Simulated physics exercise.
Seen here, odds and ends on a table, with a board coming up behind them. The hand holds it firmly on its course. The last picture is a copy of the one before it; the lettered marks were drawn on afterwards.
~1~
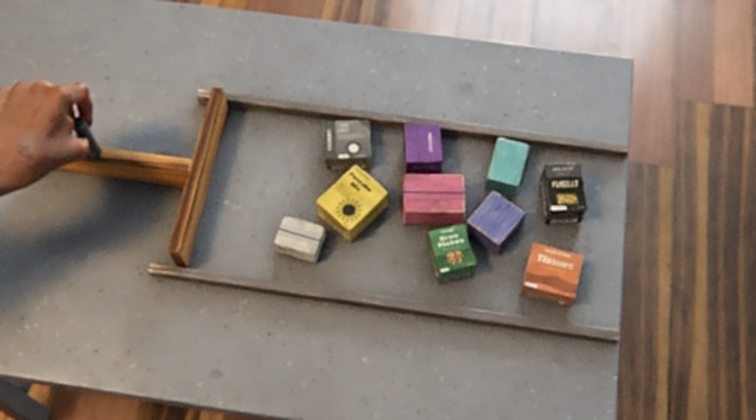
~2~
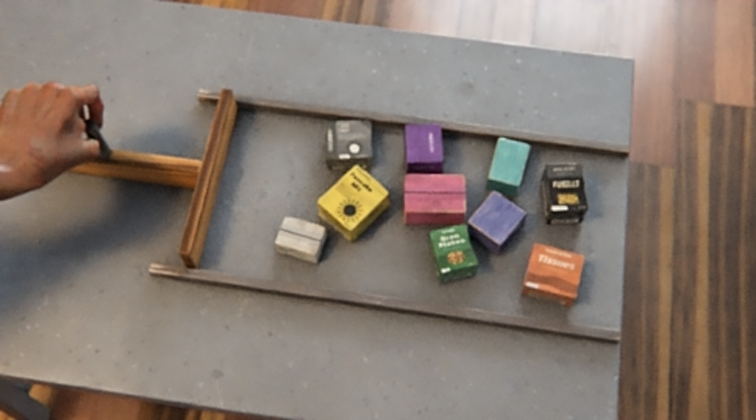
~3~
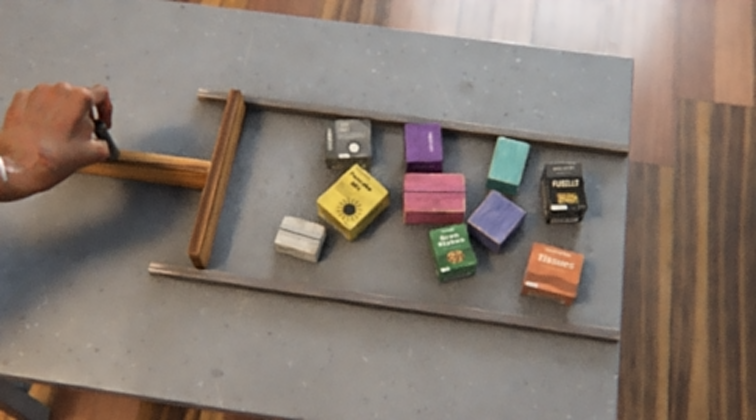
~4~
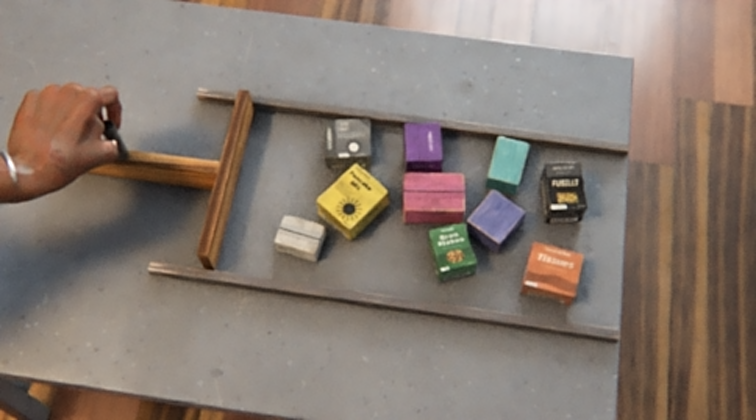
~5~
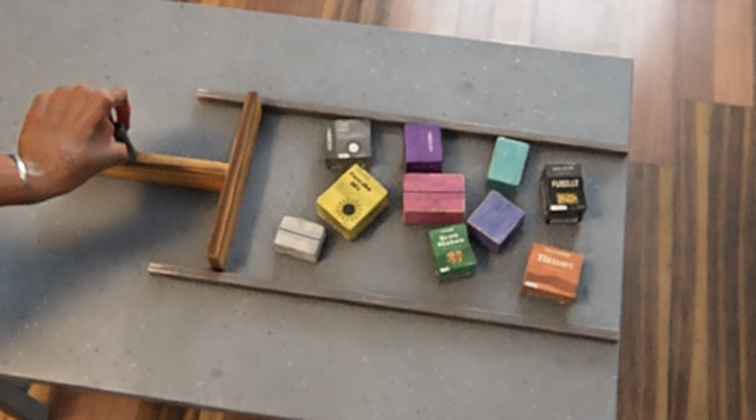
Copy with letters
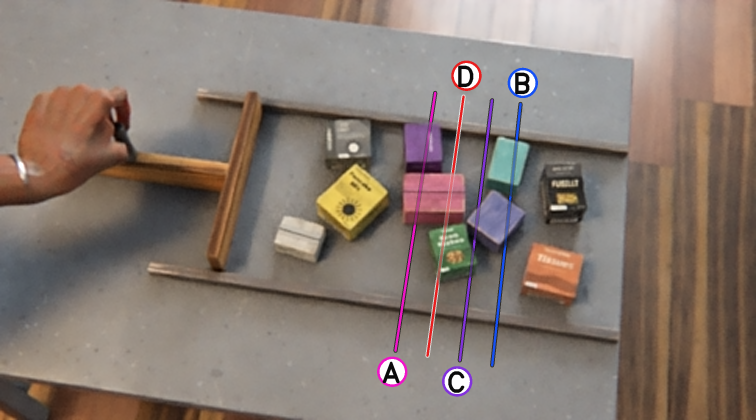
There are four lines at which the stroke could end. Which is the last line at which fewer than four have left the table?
As far as mark B.
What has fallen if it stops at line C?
It is the black packet.
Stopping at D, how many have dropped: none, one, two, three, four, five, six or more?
In all, none.
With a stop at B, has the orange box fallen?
By then, no.
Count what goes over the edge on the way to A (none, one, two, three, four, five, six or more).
The count is none.
On the marked copy, A at (417, 214); B at (507, 226); C at (477, 222); D at (447, 218).
Following B. Soon after the start, board (330, 183); grey packet (370, 148); white box (349, 253).
Later, board (430, 197); black packet (590, 192); orange box (575, 285).
In the end, board (506, 208); black packet over the edge; blue block over the edge; two fallen.
As for the rest, A is within the limit but short; C is within the limit but short; D is within the limit but short.
